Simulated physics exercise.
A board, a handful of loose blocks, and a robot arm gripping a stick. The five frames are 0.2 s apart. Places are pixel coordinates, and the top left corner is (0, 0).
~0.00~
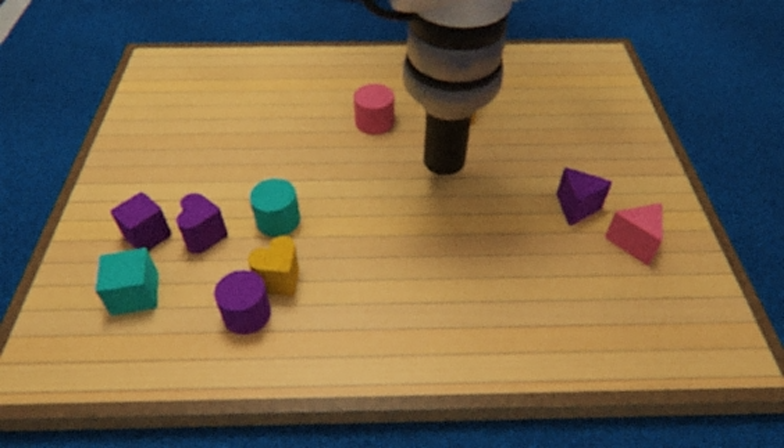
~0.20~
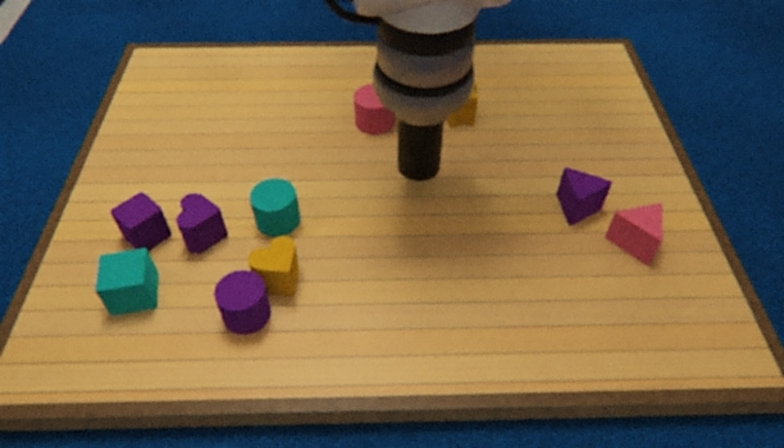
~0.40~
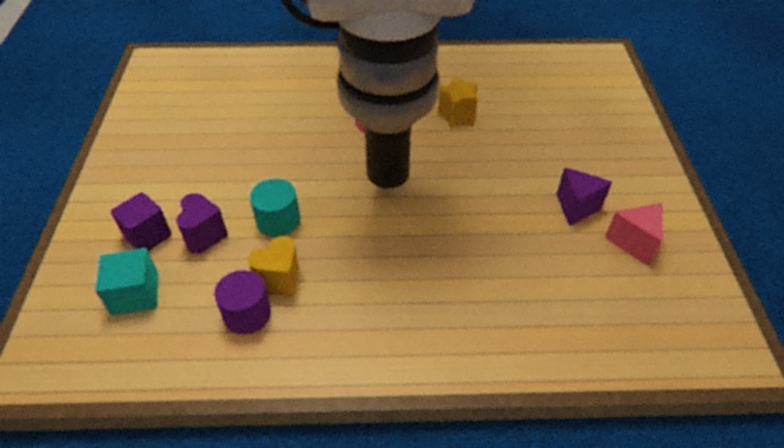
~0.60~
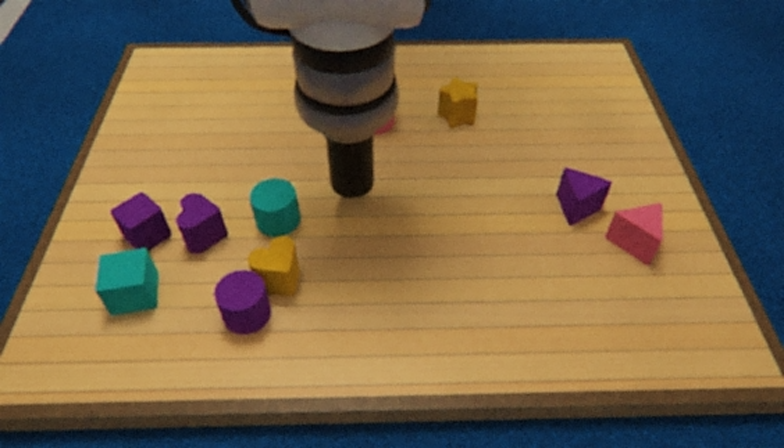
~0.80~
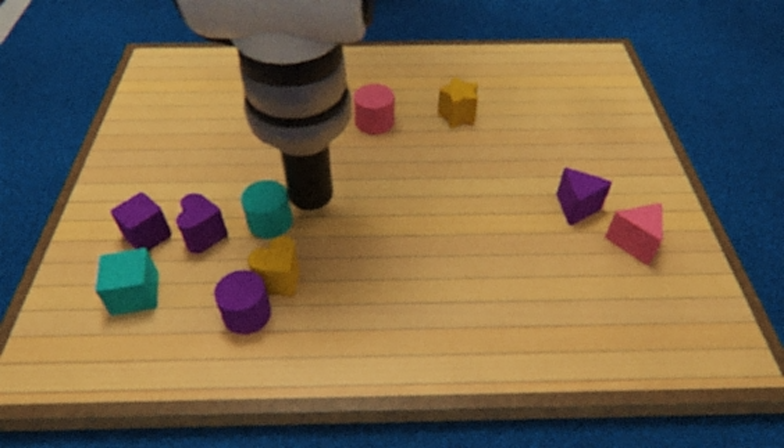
A robot arm sweeps its black stick leftward across a wooden board of colourful blocks, nudging a turquoise round block slightly left.
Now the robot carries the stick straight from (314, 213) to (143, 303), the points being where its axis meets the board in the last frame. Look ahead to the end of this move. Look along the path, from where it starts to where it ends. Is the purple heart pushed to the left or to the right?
The right-hand side.
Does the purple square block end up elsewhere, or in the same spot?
It shifts position.
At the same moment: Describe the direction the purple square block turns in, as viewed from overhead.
Looking down on the board, it turns clockwise.
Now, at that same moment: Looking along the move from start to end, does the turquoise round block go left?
Final answer: No.
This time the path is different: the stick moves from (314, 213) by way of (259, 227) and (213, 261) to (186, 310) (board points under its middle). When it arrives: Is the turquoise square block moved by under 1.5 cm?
Final answer: No.
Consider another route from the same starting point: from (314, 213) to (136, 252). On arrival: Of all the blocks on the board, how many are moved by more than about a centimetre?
Three or more blocks.
The first path, step by step. One third of the way, stick at (257, 222); purple square block at (129, 207); purple heart at (164, 216), turned 40° clockwise; turquoise round block at (206, 219).
Two thirds of the way, stick at (197, 253); turquoise square block at (105, 270), turned 35° anticlockwise; purple square block at (108, 196), turned 40° clockwise; purple heart at (119, 219), turned 75° clockwise; turquoise round block at (147, 240).
At the end, stick at (134, 286); turquoise square block at (52, 293), turned 65° anticlockwise; purple square block at (107, 192), turned 45° clockwise; purple heart at (102, 222), turned 115° clockwise; turquoise round block at (94, 256).
